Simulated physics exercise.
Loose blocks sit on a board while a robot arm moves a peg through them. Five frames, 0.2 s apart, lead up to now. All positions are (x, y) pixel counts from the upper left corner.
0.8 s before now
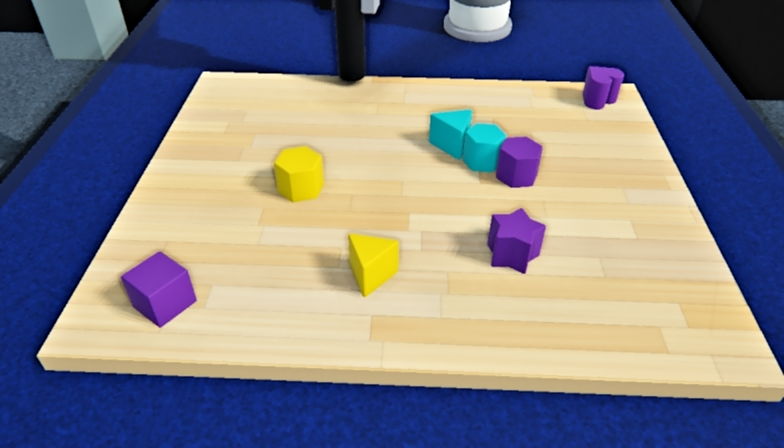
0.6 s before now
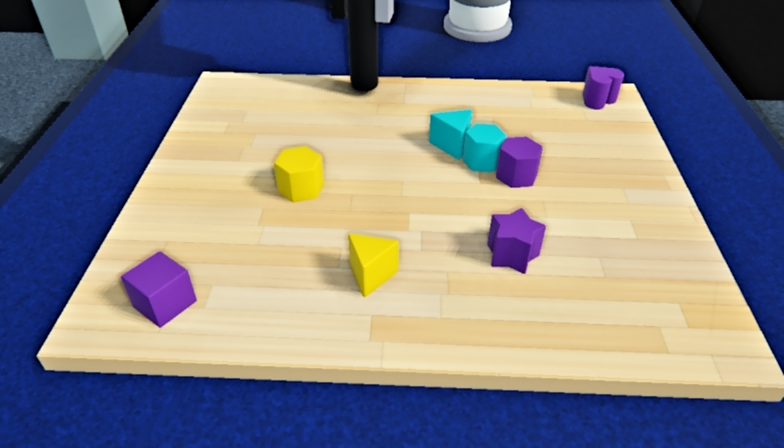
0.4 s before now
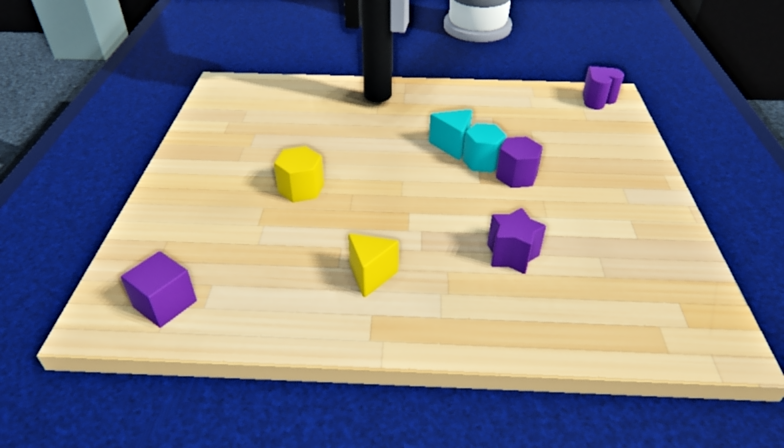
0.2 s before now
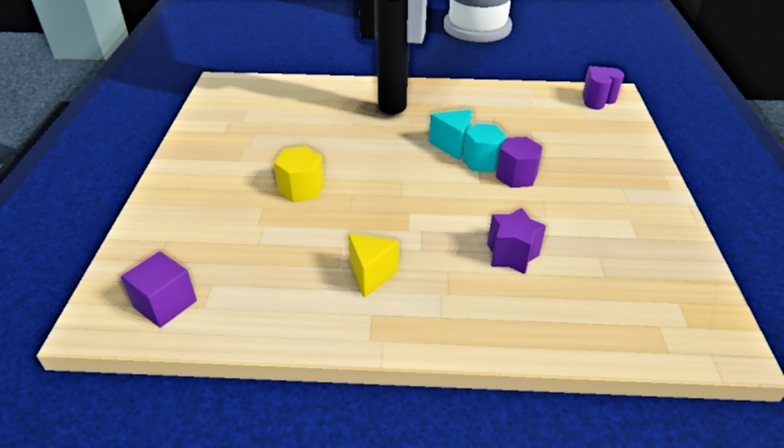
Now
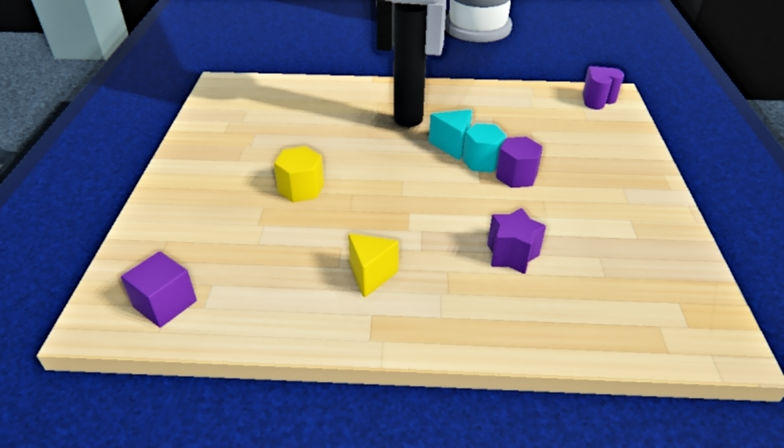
A black peg held by a robot arm moves steadily down and right from the board's far edge, nearing a turquoise triangular block while every block stays still. Seen from a fixed, raised view, the pale wooden board rests on blue fabric. Turquoise and purple blocks touch at upper centre-right, with yellow pieces left and centre, and other purple ones lower left, right and far right.
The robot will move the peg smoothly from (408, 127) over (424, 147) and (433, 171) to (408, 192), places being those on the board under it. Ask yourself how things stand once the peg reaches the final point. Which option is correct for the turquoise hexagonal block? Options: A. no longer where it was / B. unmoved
The answer is A.
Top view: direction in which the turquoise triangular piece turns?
In a top view, it turns counterclockwise.
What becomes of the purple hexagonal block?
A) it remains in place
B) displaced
Option B.
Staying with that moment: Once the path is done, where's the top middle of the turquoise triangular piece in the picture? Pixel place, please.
It will end up at (474, 138).
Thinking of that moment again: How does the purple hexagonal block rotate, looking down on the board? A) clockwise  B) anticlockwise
A (clockwise)
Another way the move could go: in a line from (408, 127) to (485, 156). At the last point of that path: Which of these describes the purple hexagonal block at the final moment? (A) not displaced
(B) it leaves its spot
Correct choice: B.
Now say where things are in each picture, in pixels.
Peg tip (352, 76); block tops, turquoise triangular piece (455, 117); turquoise hexagonal block (486, 133); purple hexagonal block (522, 147), in the first frame.
Peg (364, 86); blocks unchanged, in the second frame.
Peg (378, 96); blocks unchanged, in the third frame.
Peg (392, 108); blocks unchanged, in the fourth frame.
Peg (408, 120); turquoise triangular piece (455, 117); turquoise hexagonal block (486, 133); purple hexagonal block (522, 147), in the fifth frame.
On the path given first. One third of the way, peg (424, 141); turquoise triangular piece (465, 127); turquoise hexagonal block (497, 136), turned 25° anticlockwise; purple hexagonal block (535, 149), turned 15° clockwise.
Two thirds of the way, peg (433, 165); turquoise triangular piece (474, 138), turned 45° anticlockwise; turquoise hexagonal block (512, 137), turned 55° anticlockwise; purple hexagonal block (546, 151), turned 25° clockwise.
At the end, peg (409, 186); turquoise triangular piece (474, 138), turned 45° anticlockwise; turquoise hexagonal block (512, 137), turned 55° anticlockwise; purple hexagonal block (546, 151), turned 25° clockwise.
